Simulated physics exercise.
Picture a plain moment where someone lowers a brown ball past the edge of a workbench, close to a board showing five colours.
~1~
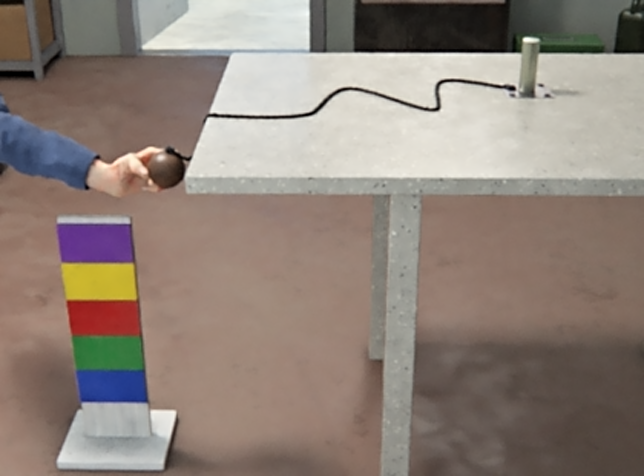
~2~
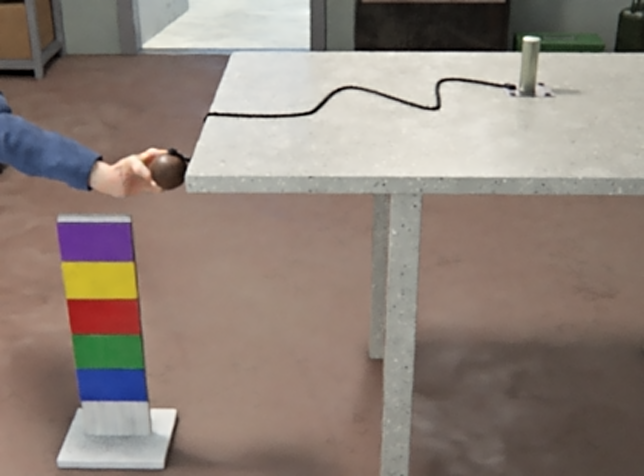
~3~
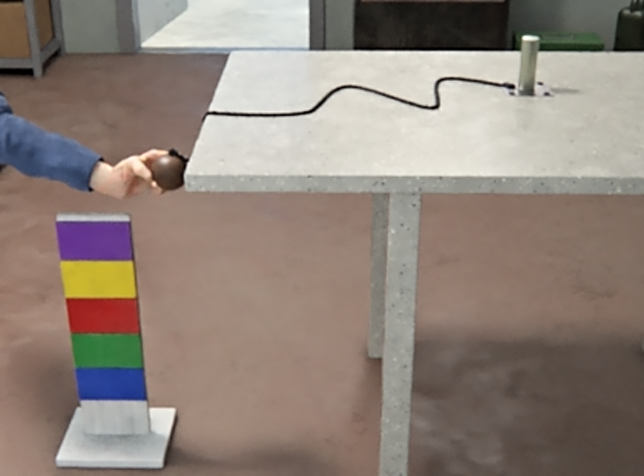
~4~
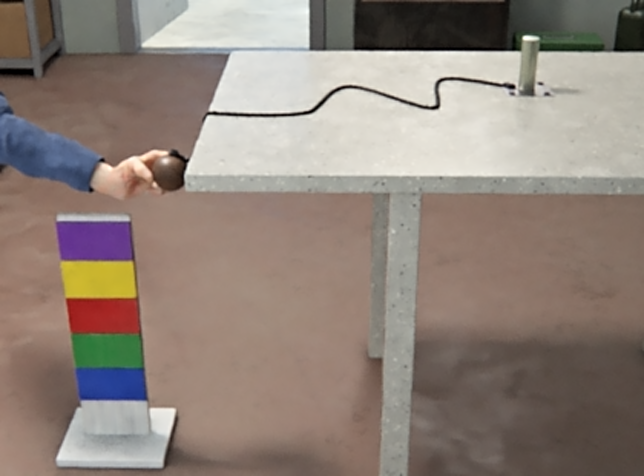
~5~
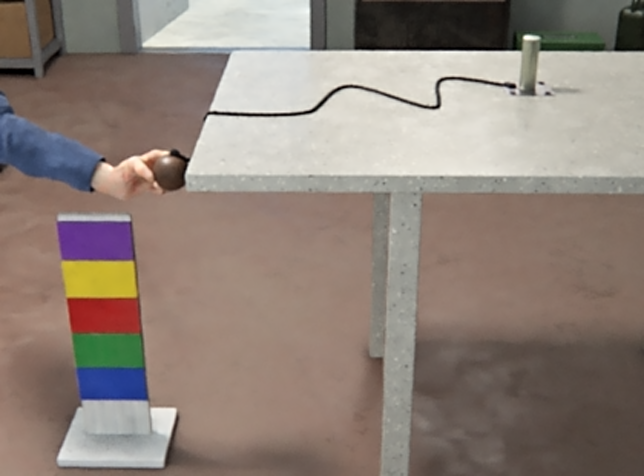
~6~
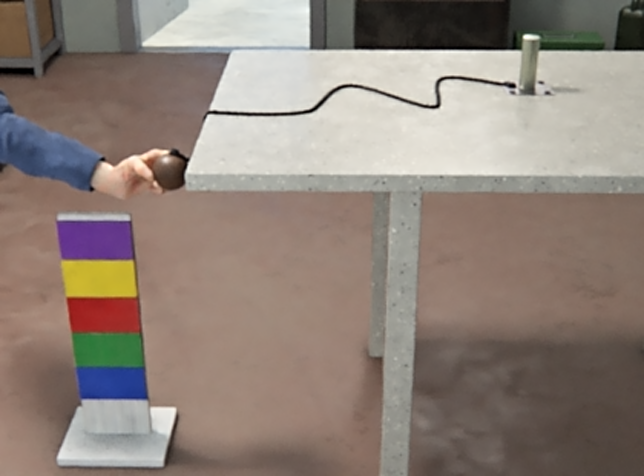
A hand holds a brown ball on a black cord still beside the table edge.
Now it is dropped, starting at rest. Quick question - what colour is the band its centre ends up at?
It's the green band.
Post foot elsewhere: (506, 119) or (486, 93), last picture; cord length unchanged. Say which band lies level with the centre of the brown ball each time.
Going case by case, it's blue and then blue.
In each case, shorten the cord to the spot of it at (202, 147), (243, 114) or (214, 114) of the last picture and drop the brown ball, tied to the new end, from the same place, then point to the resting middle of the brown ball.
The pixels are (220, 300) for the first, (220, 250) for the second and (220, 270) for the third.
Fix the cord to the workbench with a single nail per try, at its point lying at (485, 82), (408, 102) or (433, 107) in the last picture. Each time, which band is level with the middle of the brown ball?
It ends beside green the first time, yellow the second and yellow the third.
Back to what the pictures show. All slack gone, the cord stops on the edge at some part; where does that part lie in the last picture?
(335, 90).
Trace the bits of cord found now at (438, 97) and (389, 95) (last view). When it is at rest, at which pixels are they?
The first ends at (376, 95) and the second at (284, 100).
Soon after, ball near (186, 301); level with red.
After that, ball near (234, 333); level with green.
And then, ball near (218, 341); level with green.
In the end, ball near (225, 342); level with green. The cord holds its middle at green.
